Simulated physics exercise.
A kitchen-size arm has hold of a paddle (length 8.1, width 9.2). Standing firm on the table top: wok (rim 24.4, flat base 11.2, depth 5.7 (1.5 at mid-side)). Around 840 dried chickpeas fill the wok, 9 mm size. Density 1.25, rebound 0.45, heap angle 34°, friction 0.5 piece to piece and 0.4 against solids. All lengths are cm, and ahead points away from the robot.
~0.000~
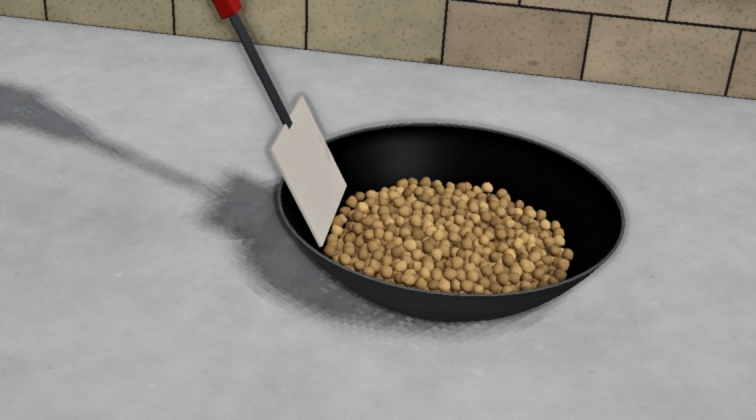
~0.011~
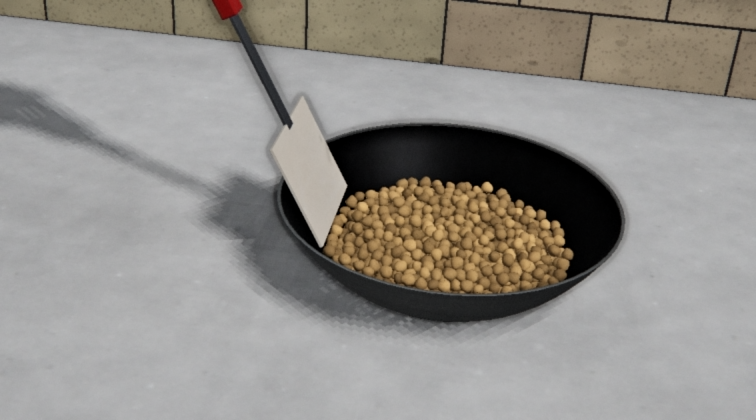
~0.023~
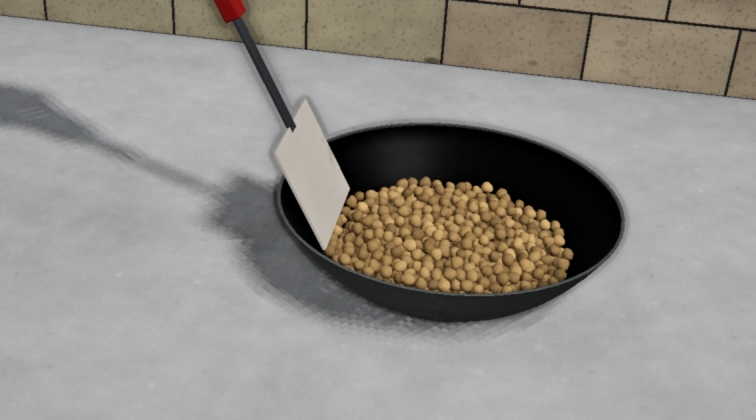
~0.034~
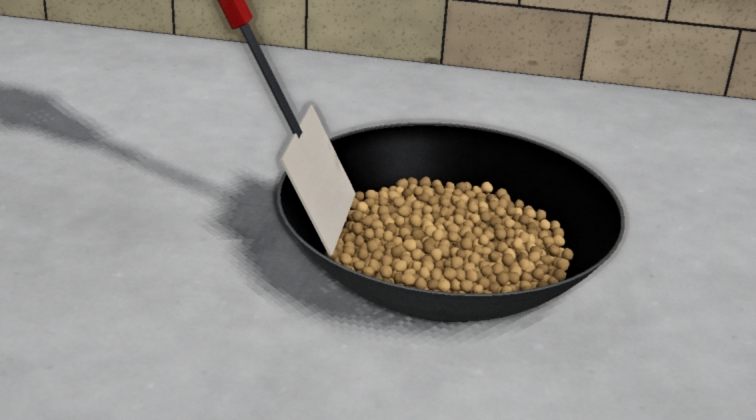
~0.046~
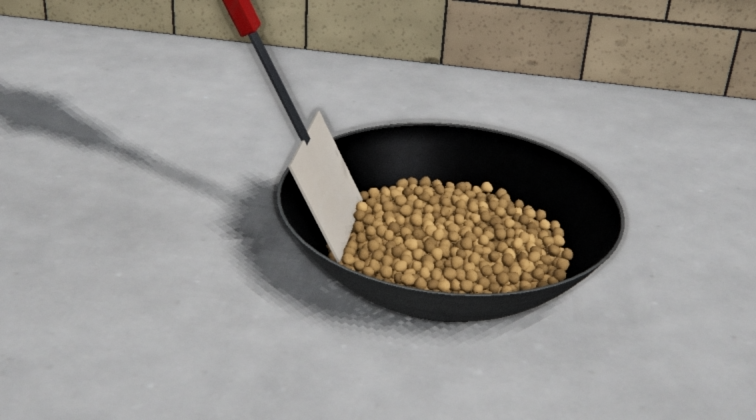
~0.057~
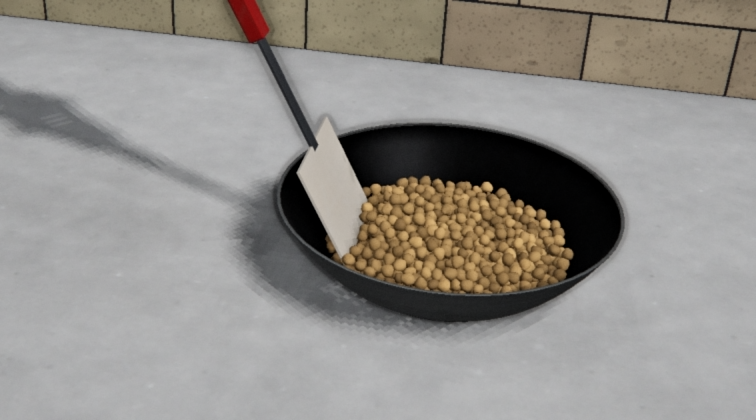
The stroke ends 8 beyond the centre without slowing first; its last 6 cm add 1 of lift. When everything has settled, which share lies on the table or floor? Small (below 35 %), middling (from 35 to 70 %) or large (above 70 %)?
Share on the table or floor: Small (below 35 %).
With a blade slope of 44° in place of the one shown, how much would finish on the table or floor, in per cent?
In that case some 20 per cent.
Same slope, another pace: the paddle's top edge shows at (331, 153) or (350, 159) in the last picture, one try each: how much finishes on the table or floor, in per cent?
About 45 and 50 per cent.
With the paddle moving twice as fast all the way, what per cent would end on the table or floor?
Then about 45 per cent.
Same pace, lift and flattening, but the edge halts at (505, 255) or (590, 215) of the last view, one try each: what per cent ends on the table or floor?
About 0 and 45 per cent.
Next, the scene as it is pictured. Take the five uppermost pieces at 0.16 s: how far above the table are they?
About 5 cm.
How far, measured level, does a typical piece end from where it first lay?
Some 6 cm.
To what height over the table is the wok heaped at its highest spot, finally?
About 6.5 cm.
After 0.16 s, sloping 63°, highest piece 5 above the table; 838 in the wok.
After 0.26 s, sloping 63°, highest piece 7 above the table; 837 in the wok, 1 on the blade or in flight.
After 0.51 s, sloping 63°, highest piece 7 above the table; 619 in the wok, 192 on the table or floor, 27 on the blade or in flight.
After 1.56 s, sloping 63°, highest piece 6 above the table; 618 in the wok, 220 on the table or floor.
At rest, 618 in the wok, 220 on the table or floor. That is 26 % on the table or floor.
